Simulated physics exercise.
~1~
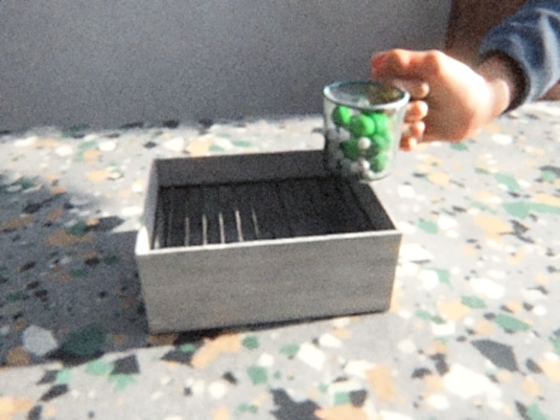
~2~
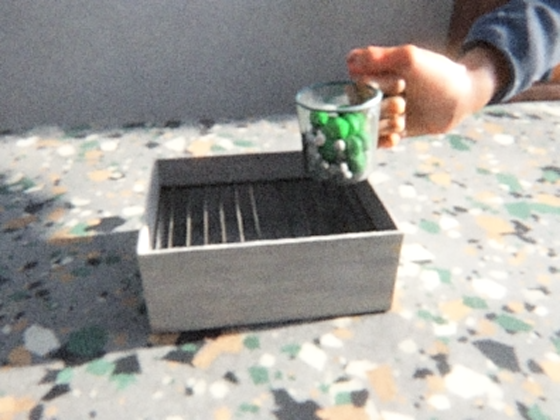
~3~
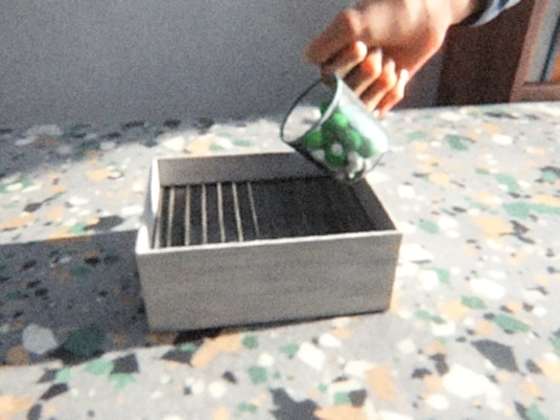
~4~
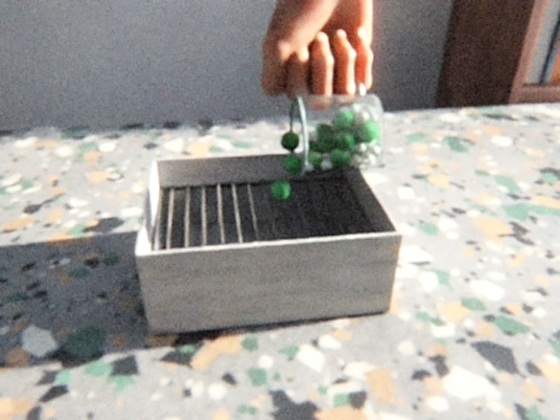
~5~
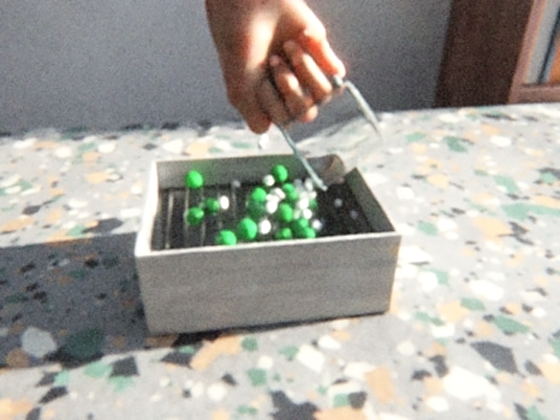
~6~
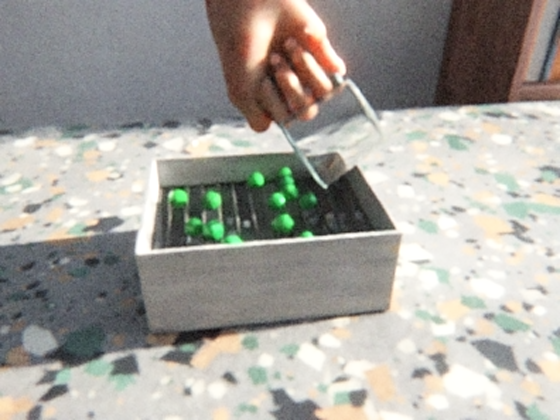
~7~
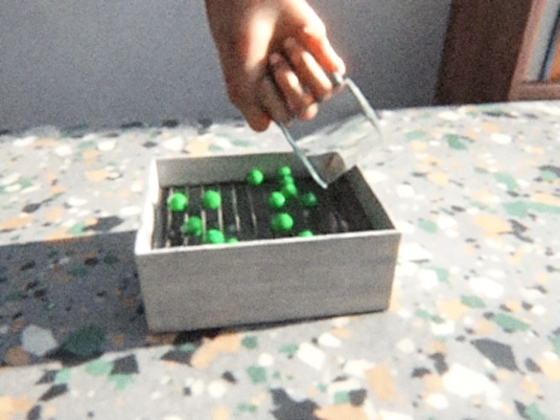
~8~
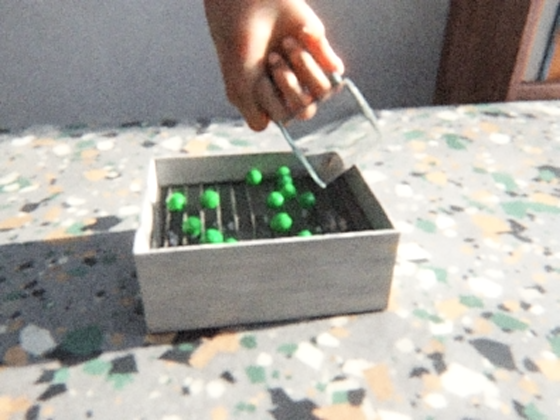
A hand holds a clear glass cup of green and white balls above the right side of a pale grey box with thin wires strung across it, on a speckled terrazzo surface seen from slightly above. The hand shifts the cup a little left, then tilts it over the box. Green balls begin to drop from its rim, and soon green and white ones tumble across the wires. The white balls disappear from the top, while the green ones stay scattered on the wires. At the end the hand still holds the emptied cup tipped over the box.
